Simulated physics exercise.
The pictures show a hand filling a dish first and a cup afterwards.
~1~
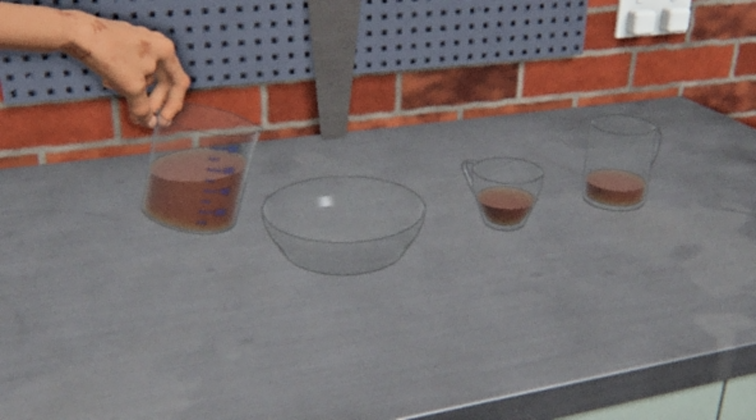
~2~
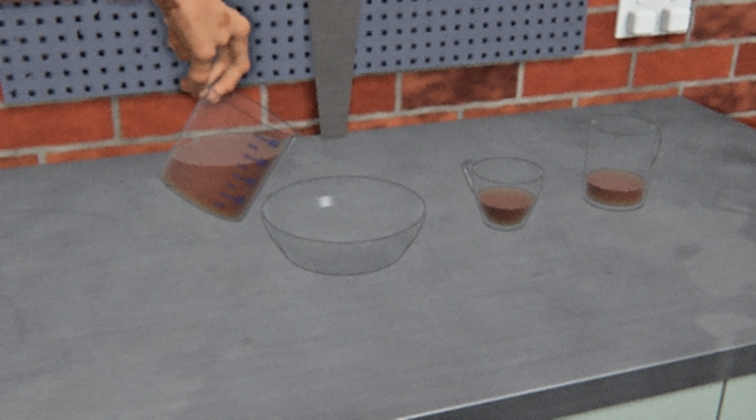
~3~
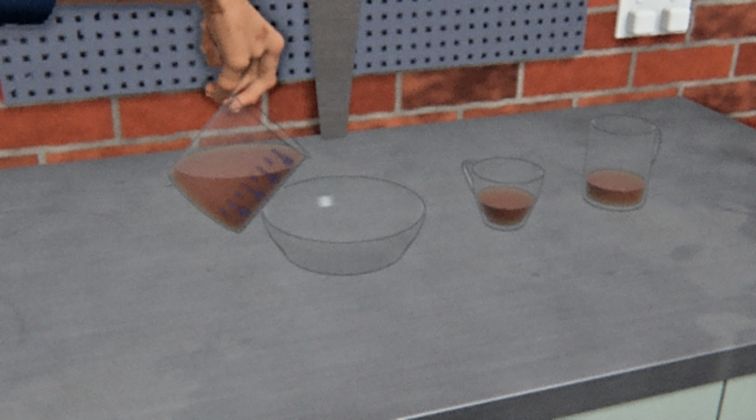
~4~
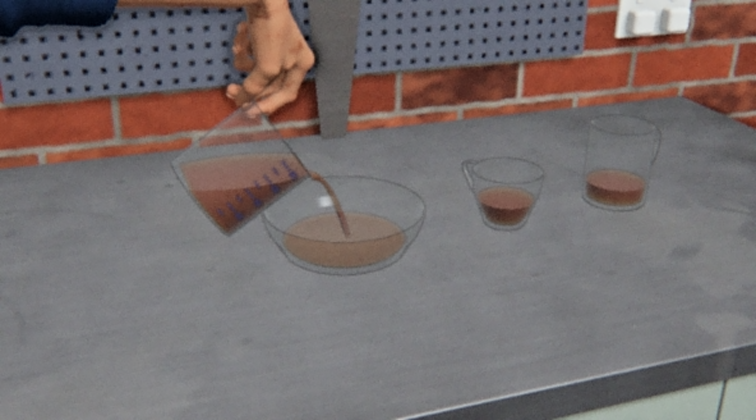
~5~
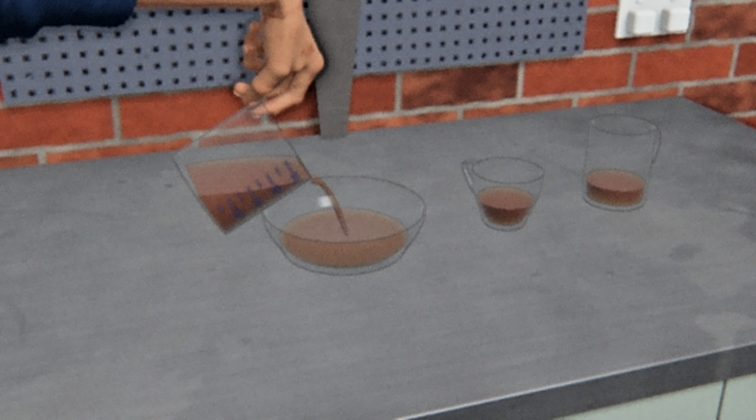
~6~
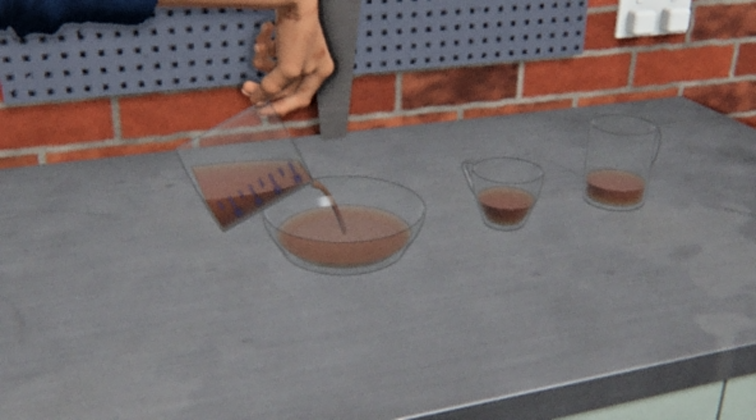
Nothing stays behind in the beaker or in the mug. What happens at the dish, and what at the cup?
Left, the dish takes it all; right, the cup takes it all.
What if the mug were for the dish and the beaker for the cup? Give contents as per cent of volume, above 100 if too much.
In turn 10 and 200 per cent.
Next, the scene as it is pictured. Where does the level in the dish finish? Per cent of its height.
I make it 50 per cent.
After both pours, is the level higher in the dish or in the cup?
In the cup on the right.
Next, the dish is about a third full.
After that, the dish is about half full.
Finally, the dish is about half full; the cup is about three quarters full.
